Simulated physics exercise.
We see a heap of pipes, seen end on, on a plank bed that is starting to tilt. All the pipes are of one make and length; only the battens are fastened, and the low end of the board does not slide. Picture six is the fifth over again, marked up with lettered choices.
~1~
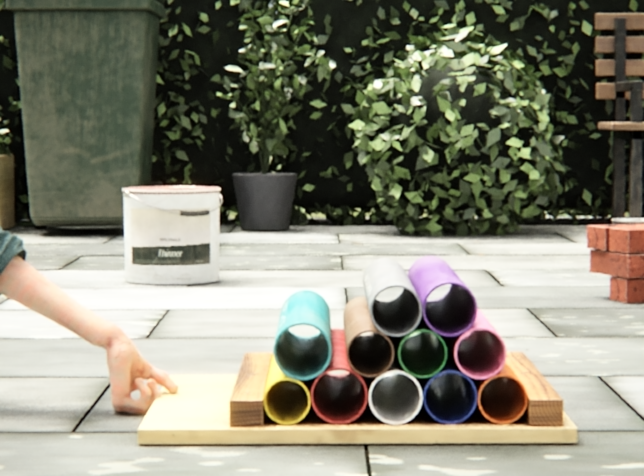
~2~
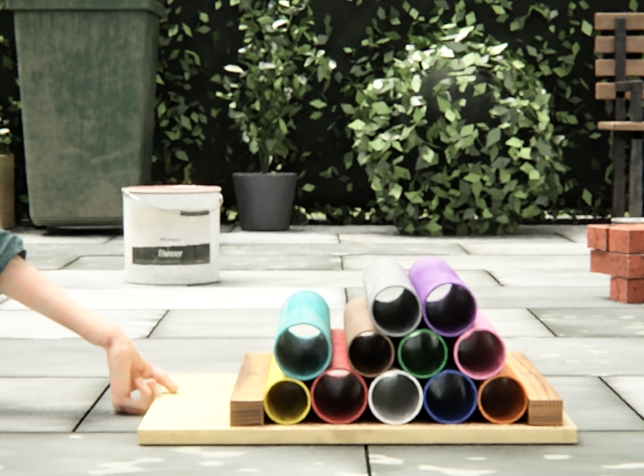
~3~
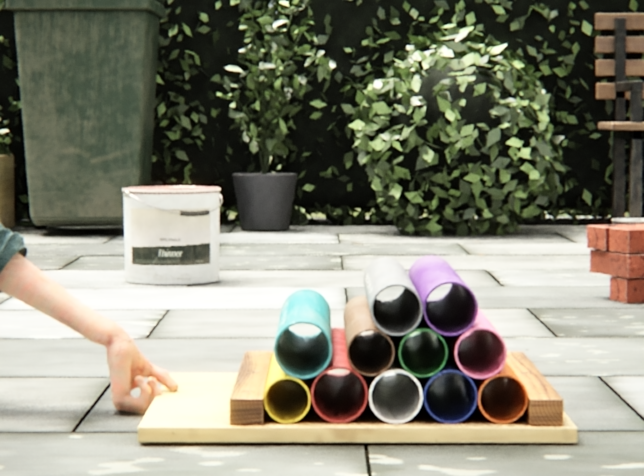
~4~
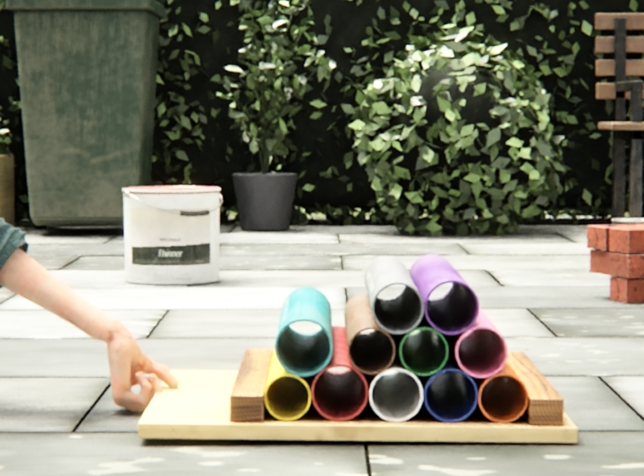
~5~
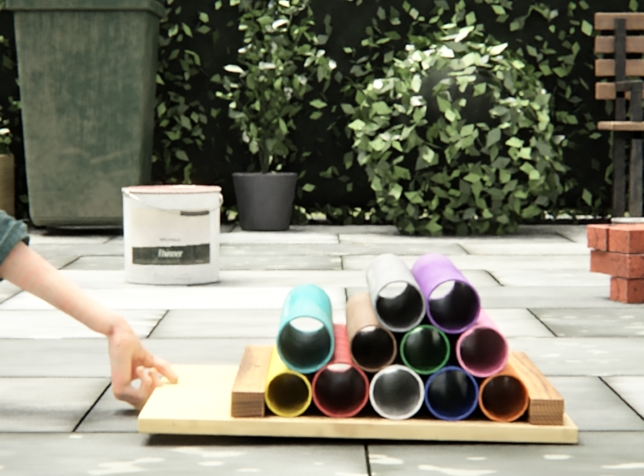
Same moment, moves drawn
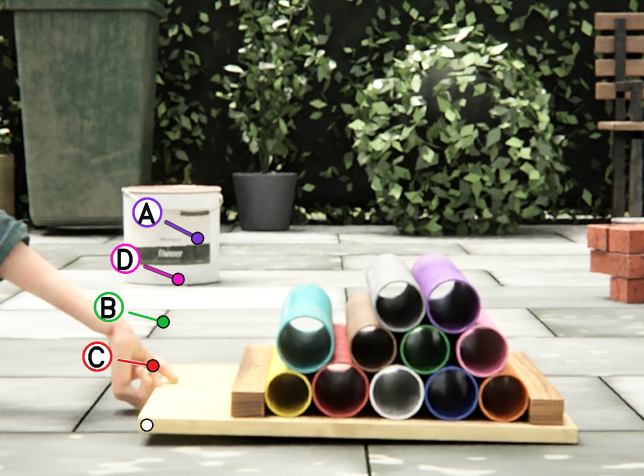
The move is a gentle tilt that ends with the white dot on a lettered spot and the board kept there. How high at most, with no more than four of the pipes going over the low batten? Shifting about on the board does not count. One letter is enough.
Lift it to A and no more.
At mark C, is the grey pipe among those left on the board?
The grey pipe: Yes.
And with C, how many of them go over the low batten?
It comes to none.
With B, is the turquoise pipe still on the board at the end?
Yes.
On the marked copy, A at (197, 238); B at (163, 322); C at (153, 366); D at (178, 280); the white dot at (147, 425).
Following A. Soon after the start, board at 16°.
Later, board at 28°.
In the end, board at 28°, two over the low batten (pink, purple).
As for the rest, B none over the low batten; C none over the low batten; D two over the low batten (pink, purple).
